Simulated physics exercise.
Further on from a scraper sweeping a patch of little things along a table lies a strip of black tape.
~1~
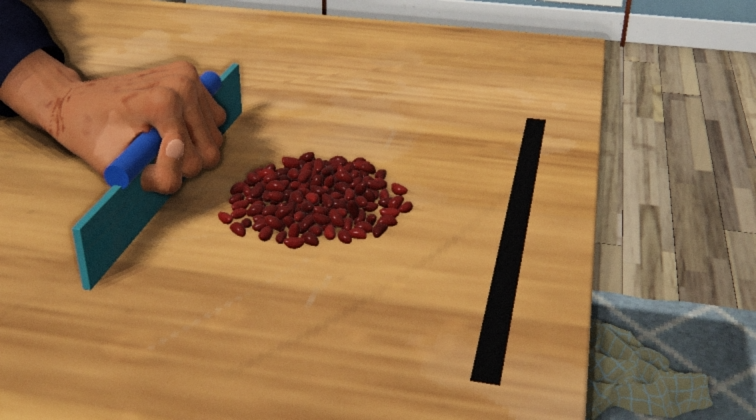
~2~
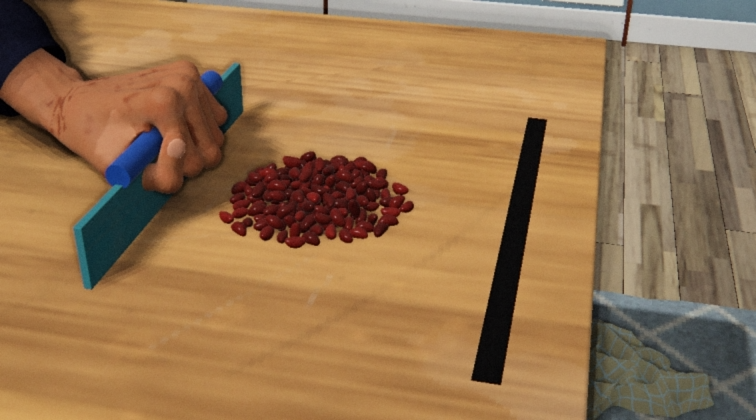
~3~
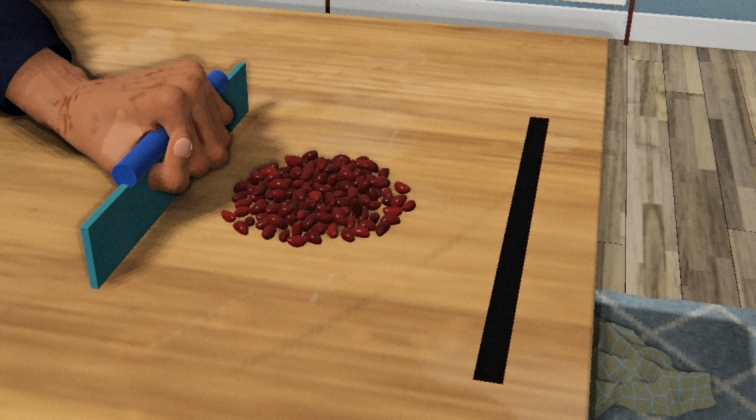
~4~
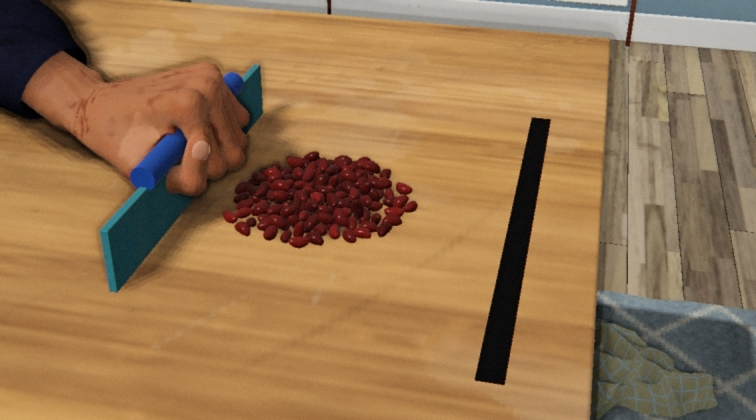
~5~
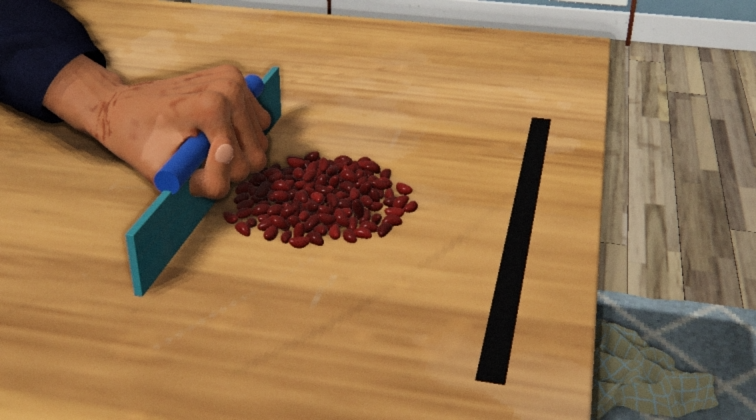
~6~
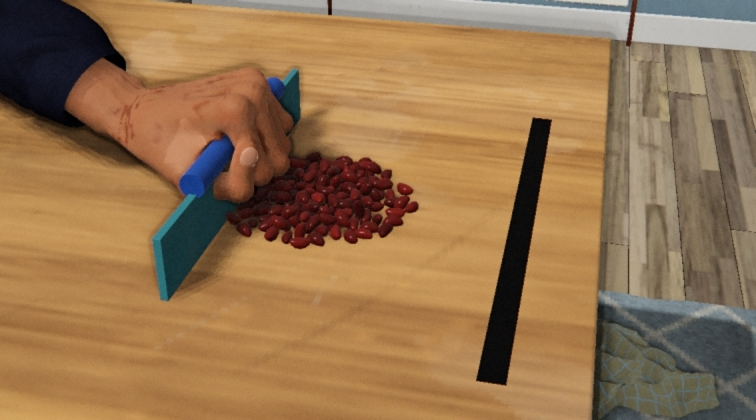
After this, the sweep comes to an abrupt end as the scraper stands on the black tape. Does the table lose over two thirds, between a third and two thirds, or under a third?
It loses between a third and two thirds.
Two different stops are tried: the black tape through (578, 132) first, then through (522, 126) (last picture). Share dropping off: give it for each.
First try about 90 per cent, second about 30 per cent.
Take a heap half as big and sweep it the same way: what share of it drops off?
Near 20 per cent of the pieces.
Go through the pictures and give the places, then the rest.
In the first picture, scraper at (96, 241), at rest; black tape at (535, 128), about a palm's width from the edge; edge at (595, 239); the heap at (325, 200), kidney beans.
In the second picture, scraper at (97, 241), at rest.
In the third picture, scraper at (104, 240); the heap at (328, 198).
In the fourth picture, scraper at (123, 243).
In the fifth picture, scraper at (147, 247); the heap at (330, 199).
In the sixth picture, scraper at (173, 251); black tape at (541, 128); edge at (602, 239); the heap at (330, 200).
Soon after the last picture, scraper still moving, near (390, 156); heap all on the table, its front near (512, 212).
A little later, scraper stopped at the black tape; heap about a quarter over the edge.
Later still, scraper stopped at the black tape; heap about half over the edge.
At rest, scraper stopped at the black tape; heap about half over the edge.
